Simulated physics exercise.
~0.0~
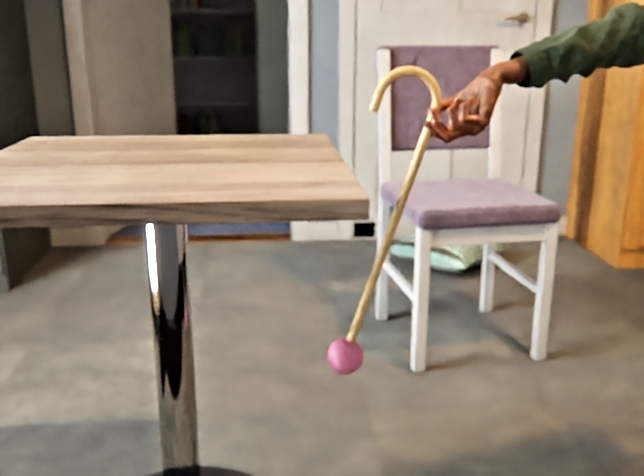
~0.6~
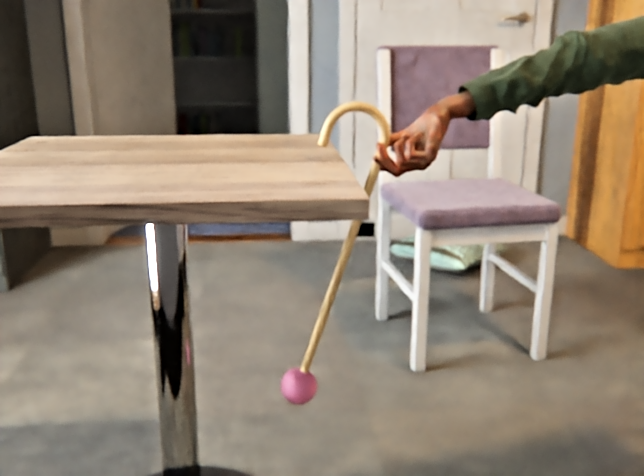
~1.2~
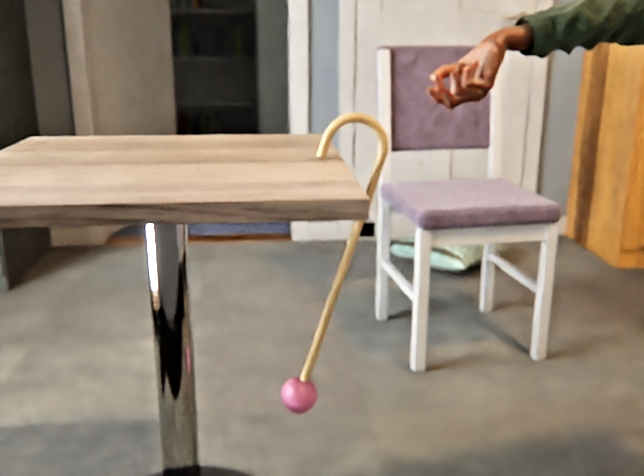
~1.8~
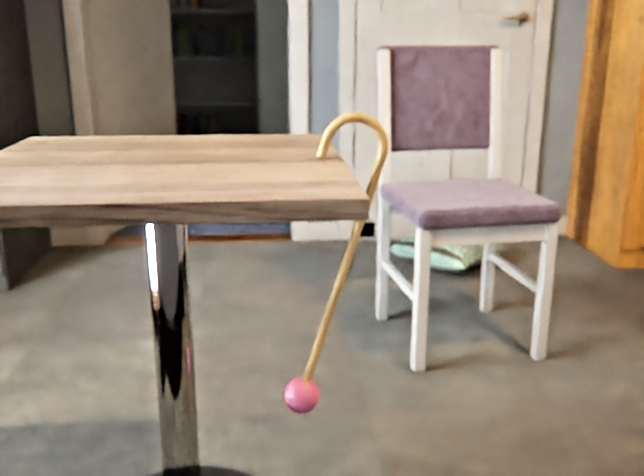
In a room with a grey floor, a wooden table on a shiny metal leg stands at the left, with a white chair with purple upholstery behind it to the right. A hand in a green sleeve holds a thin, hooked stick with a pink ball at its lower end, just off the table's right side. The hand moves it left and slightly down, bringing the crook over the table's edge. The fingers then let go, and the hand draws back up and to the right. Once the arm is gone, the stick hangs still from the edge, its pink ball low above the floor.
